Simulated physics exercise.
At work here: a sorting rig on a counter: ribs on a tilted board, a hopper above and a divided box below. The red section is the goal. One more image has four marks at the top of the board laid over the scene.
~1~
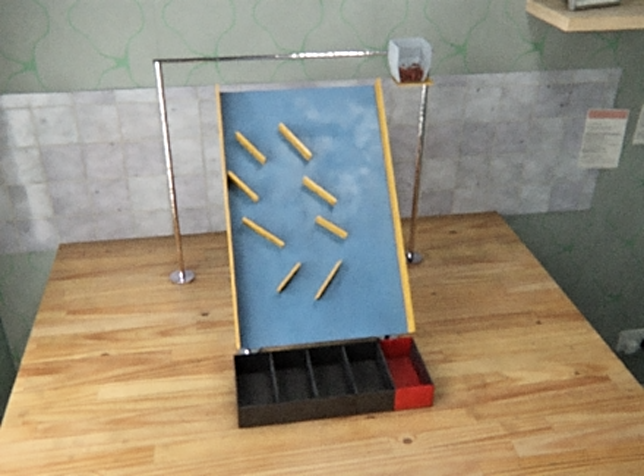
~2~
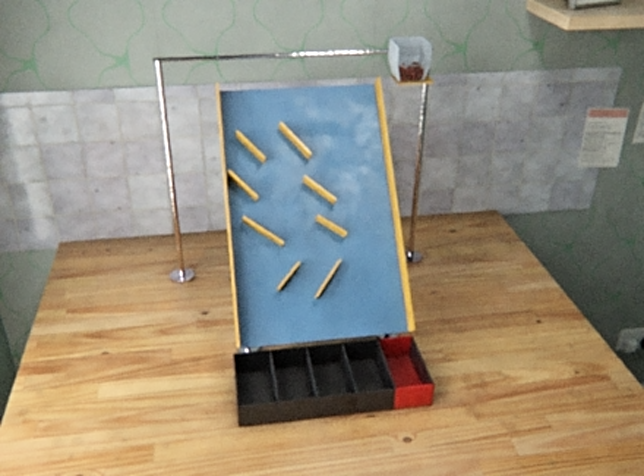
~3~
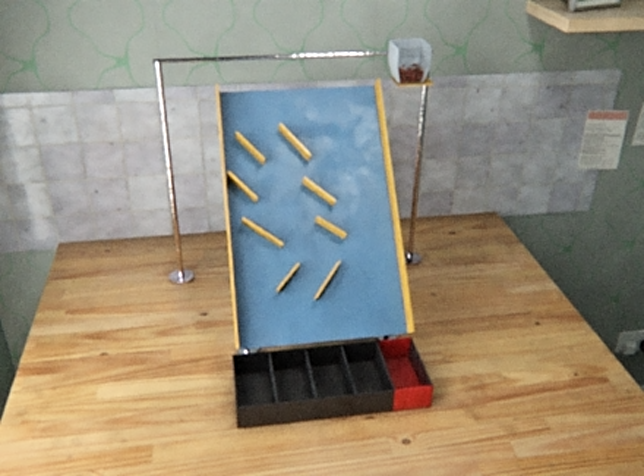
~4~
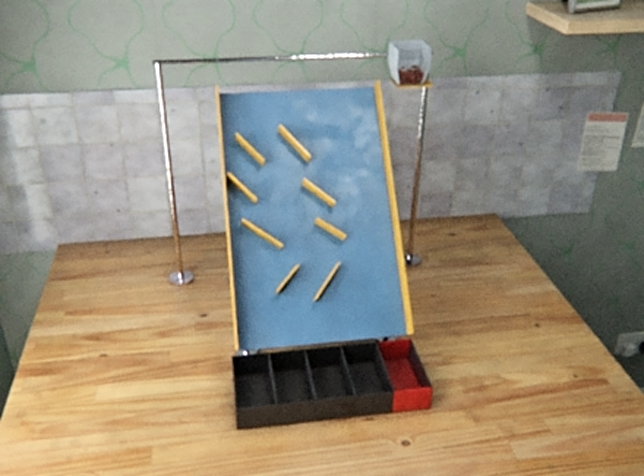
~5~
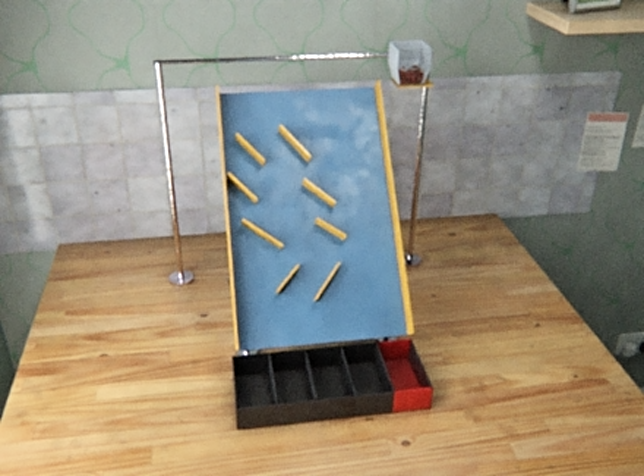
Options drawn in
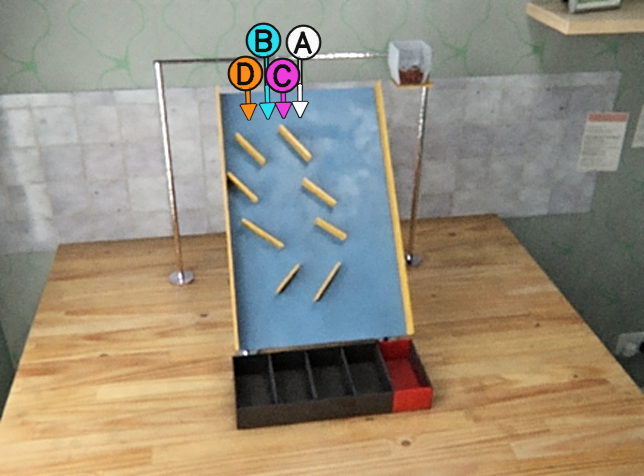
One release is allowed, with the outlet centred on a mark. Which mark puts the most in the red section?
Take A.
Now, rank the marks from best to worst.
A, C, B, D.
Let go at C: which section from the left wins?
It is the fifth one.
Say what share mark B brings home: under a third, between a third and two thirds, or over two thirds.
Mark B gives under a third.
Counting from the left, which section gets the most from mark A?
The fifth.
On the marked copy, mark A meets the board at (300, 111); mark B meets the board at (267, 113); mark C meets the board at (283, 112); mark D meets the board at (248, 113).
If A is chosen, almost all in the red section, just a few in other sections.
If B is chosen, roughly a quarter in the red section, the larger part in other sections.
If C is chosen, roughly two thirds in the red section, roughly a quarter in other sections.
If D is chosen, just a few in the red section, almost all in other sections, just a few held on the board.
